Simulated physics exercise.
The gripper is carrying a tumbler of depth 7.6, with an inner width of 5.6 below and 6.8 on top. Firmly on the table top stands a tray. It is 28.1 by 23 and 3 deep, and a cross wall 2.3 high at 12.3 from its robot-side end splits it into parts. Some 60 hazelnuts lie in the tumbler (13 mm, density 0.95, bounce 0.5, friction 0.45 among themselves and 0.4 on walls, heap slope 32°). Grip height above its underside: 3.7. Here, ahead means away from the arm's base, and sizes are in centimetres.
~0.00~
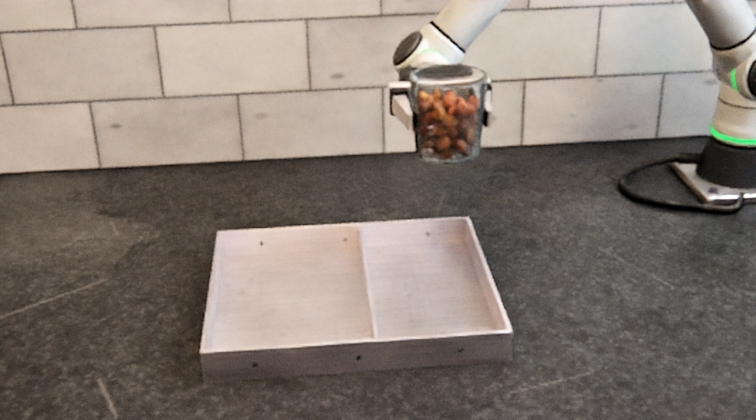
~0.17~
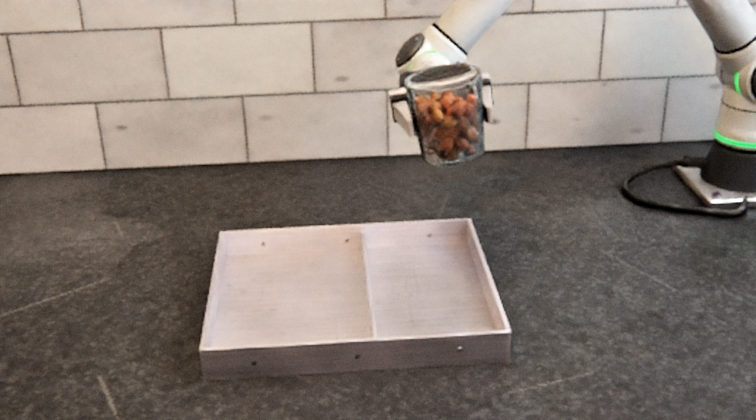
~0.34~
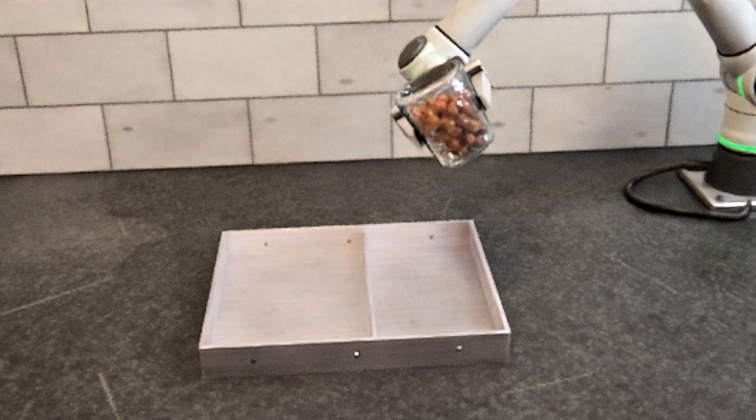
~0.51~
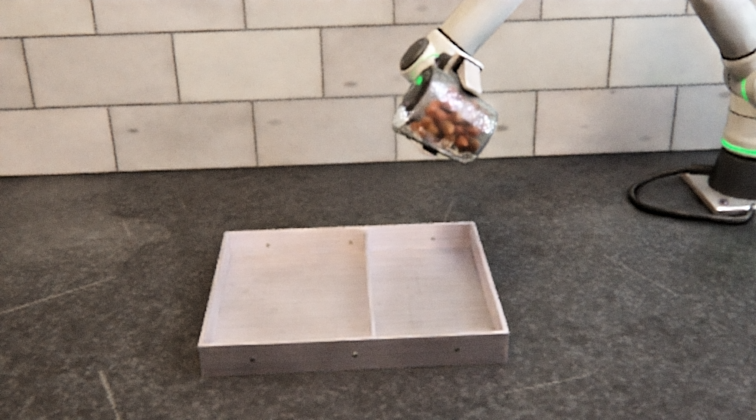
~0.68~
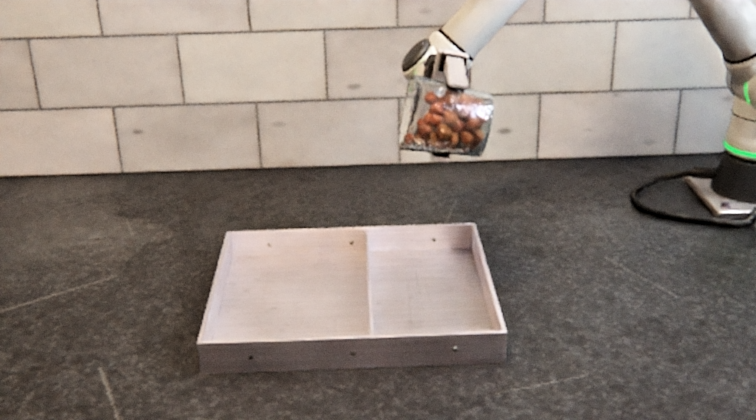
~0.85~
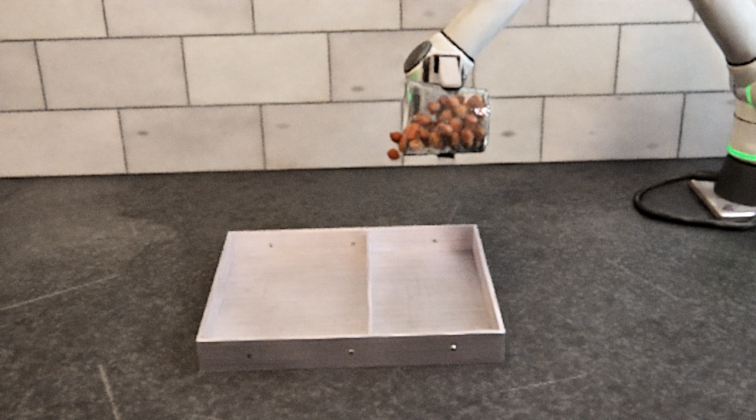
A glass tumbler of hazelnuts tilts onto its side in a robot gripper above a divided tray.
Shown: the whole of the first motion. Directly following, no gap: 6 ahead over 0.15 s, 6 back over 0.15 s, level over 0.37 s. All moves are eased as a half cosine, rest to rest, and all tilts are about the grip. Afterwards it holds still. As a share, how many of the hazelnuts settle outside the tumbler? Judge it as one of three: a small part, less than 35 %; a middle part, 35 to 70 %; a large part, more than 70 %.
A large part, more than 70 %.
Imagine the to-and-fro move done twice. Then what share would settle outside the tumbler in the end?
Approx. 100 per cent.
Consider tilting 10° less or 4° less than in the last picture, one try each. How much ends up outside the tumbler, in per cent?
About 60 per cent for the first try and 70 per cent for the second.
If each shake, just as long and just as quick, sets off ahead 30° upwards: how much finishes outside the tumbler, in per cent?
Result: Approx. 95 %.
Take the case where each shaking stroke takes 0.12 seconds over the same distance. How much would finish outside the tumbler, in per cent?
Estimate: Near 100 per cent.
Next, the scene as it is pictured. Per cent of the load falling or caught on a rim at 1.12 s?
That comes to about 62 per cent, more or less.
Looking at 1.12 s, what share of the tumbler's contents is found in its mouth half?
Something near 100 per cent is there.
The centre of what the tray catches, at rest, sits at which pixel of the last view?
I'd point to somewhere near (268, 298).
After 1.12 s, tilted 86° forward, highest piece 20 above the table; 22 in the tumbler, 2 in the far-side part, 1 in the robot-side part, 40 in flight or on a rim.
After 1.39 s, tilted 25° forward, highest piece 21 above the table; 46 in the far-side part, 12 in the tumbler, 7 in the robot-side part.
After 1.72 s, level, highest piece 20 above the table; 46 in the far-side part, 12 in the tumbler, 7 in the robot-side part.
After 2.77 s, level, highest piece 20 above the table; 46 in the far-side part, 12 in the tumbler, 7 in the robot-side part.
At rest, 46 in the far-side part, 12 in the tumbler, 7 in the robot-side part. That is 82 % outside the tumbler.
